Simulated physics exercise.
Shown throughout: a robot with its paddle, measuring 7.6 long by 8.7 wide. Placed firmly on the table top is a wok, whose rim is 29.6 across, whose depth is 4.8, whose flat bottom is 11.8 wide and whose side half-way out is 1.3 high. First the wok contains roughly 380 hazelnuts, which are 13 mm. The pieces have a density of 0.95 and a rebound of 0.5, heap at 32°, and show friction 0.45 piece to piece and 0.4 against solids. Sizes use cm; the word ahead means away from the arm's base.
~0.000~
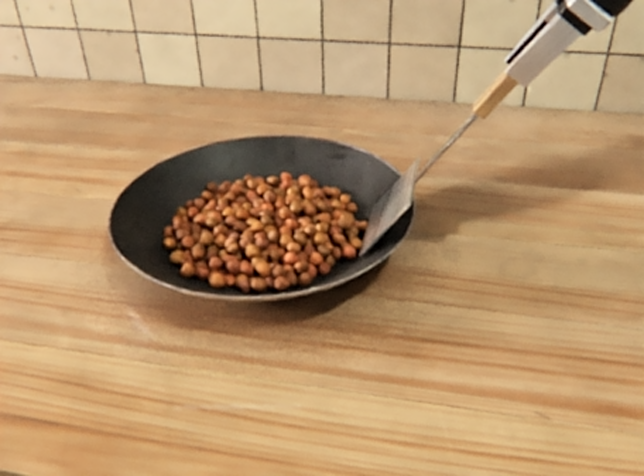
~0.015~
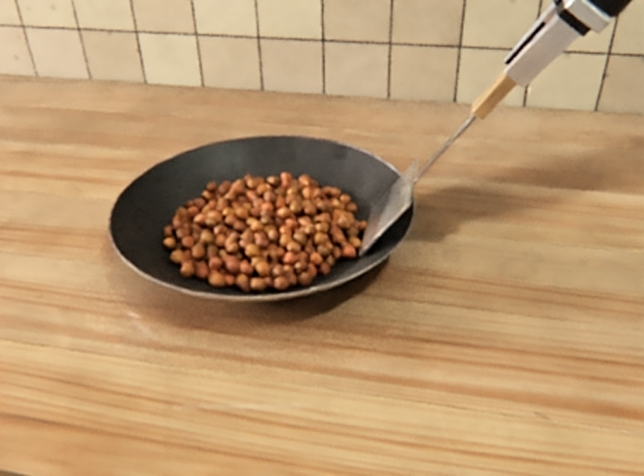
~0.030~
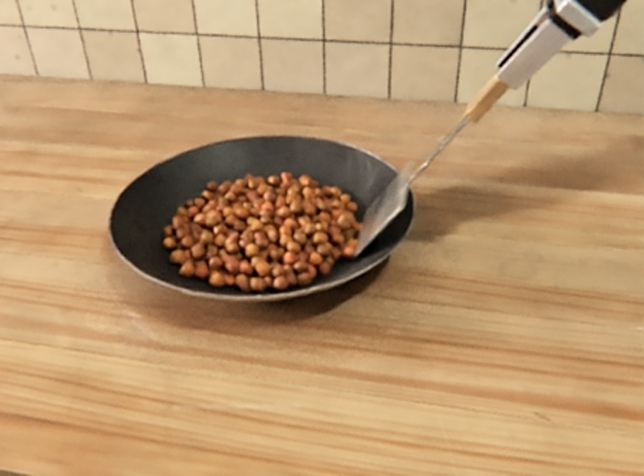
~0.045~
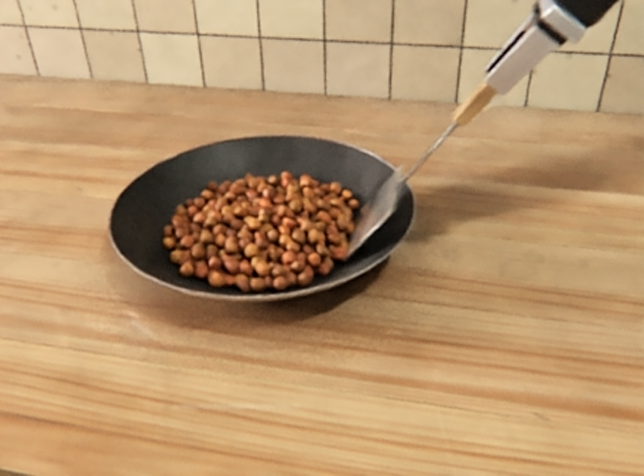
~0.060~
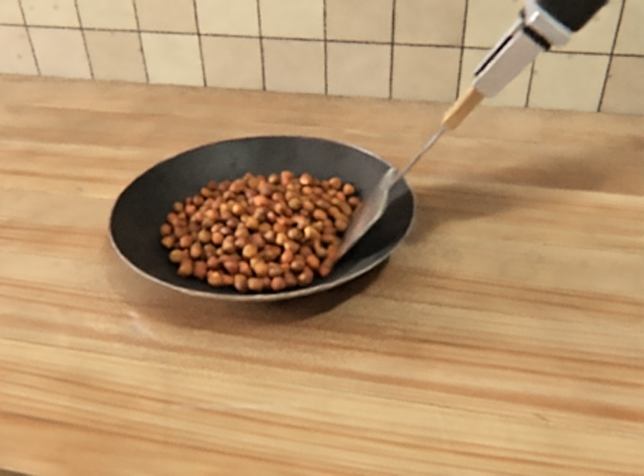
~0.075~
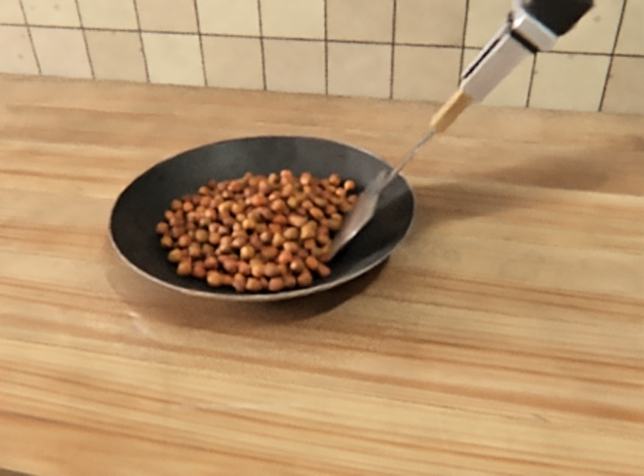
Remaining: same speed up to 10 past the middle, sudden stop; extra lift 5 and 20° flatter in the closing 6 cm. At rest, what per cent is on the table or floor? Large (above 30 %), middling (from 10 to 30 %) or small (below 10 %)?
Middling; from 10 to 30 %.
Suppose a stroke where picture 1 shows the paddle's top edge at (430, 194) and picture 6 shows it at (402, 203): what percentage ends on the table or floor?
Roughly 15 %.
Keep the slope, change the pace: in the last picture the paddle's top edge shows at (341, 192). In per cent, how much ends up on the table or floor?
That share would be some 35 percent.
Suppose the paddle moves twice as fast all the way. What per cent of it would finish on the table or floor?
Estimate: Near 35 %.
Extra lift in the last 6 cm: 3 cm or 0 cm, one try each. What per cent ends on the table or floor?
Result, in order: Approx. 15 % and 15 %.
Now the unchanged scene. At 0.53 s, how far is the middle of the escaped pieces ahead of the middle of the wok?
Roughly 20 cm.
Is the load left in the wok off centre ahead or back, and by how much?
Offset forward: Around 4.0 cm.
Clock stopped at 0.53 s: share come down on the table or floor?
15 %.
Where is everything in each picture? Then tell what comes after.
In the first picture, paddle top edge at (415, 180), sloping 55°; upper third of the load around (266, 222), from x 170 to 365, top at y 180; 383 in the wok.
In the second picture, paddle top edge at (414, 180), sloping 55°; upper third of the load around (266, 221), from x 170 to 365, top at y 180.
In the third picture, paddle top edge at (408, 183), sloping 55°; upper third of the load around (264, 221), from x 170 to 360, top at y 180.
In the fourth picture, paddle top edge at (398, 186), sloping 55°; upper third of the load around (265, 219), from x 170 to 355, top at y 180.
In the fifth picture, paddle top edge at (388, 189), sloping 55°; upper third of the load around (264, 217), from x 165 to 355, top at y 175.
In the sixth picture, paddle top edge at (378, 191), sloping 55°; upper third of the load around (260, 216), from x 160 to 355, top at y 175; 383 in the wok.
After 0.18 s, sloping 55°, highest piece 5 above the table; 383 in the wok.
After 0.28 s, sloping 50°, highest piece 6 above the table; 383 in the wok.
After 0.53 s, sloping 35°, highest piece 5 above the table; 320 in the wok, 56 on the table or floor, 7 on the blade or in flight.
After 1.58 s, sloping 35°, highest piece 4 above the table; 320 in the wok, 63 on the table or floor.
At rest, 320 in the wok, 63 on the table or floor. That is 16 % on the table or floor.
